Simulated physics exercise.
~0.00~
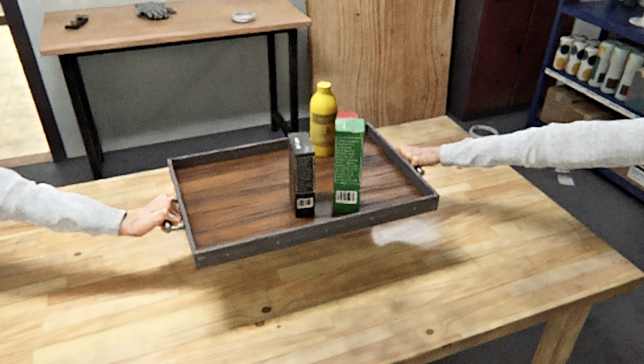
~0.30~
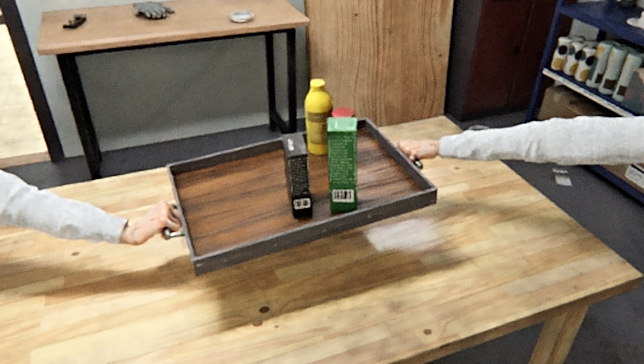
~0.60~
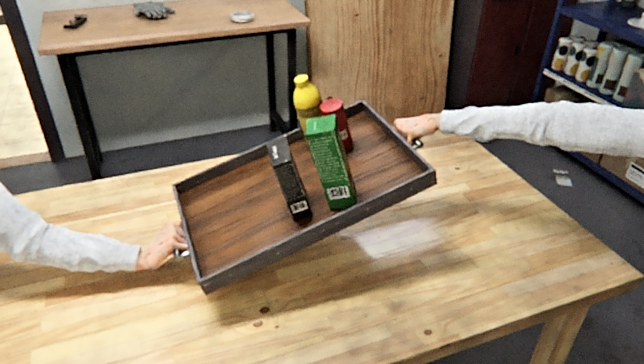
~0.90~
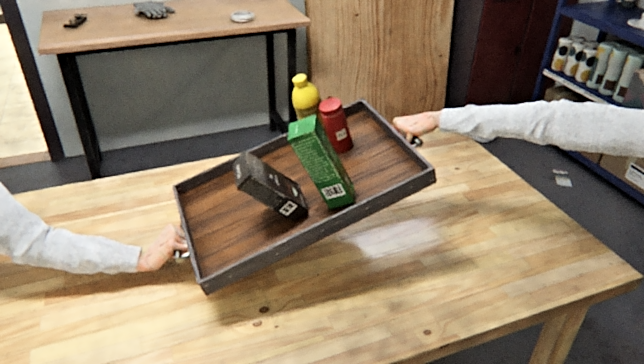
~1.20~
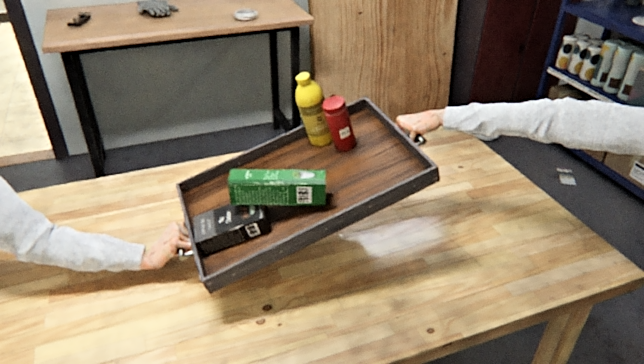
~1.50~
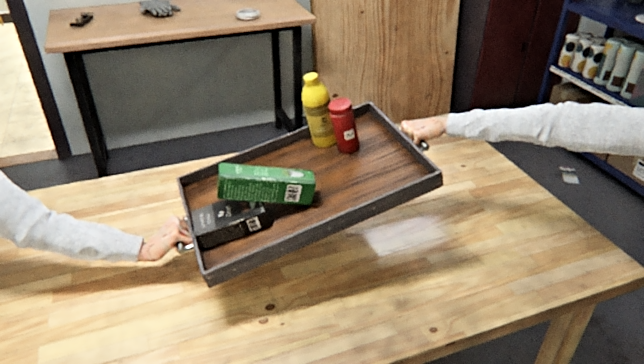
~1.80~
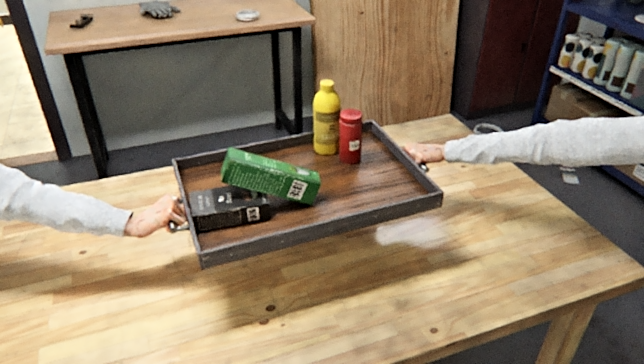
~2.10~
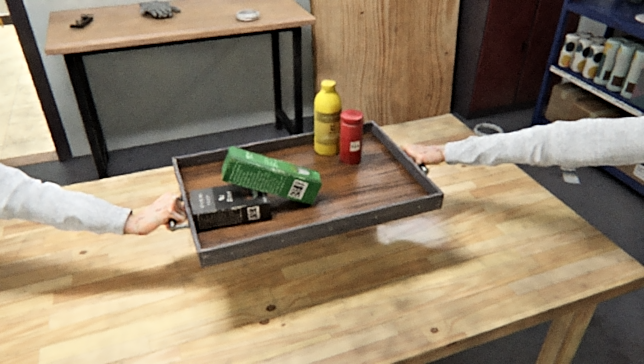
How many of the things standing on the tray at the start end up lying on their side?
Two of them end up on their side, the black packet and the green carton.
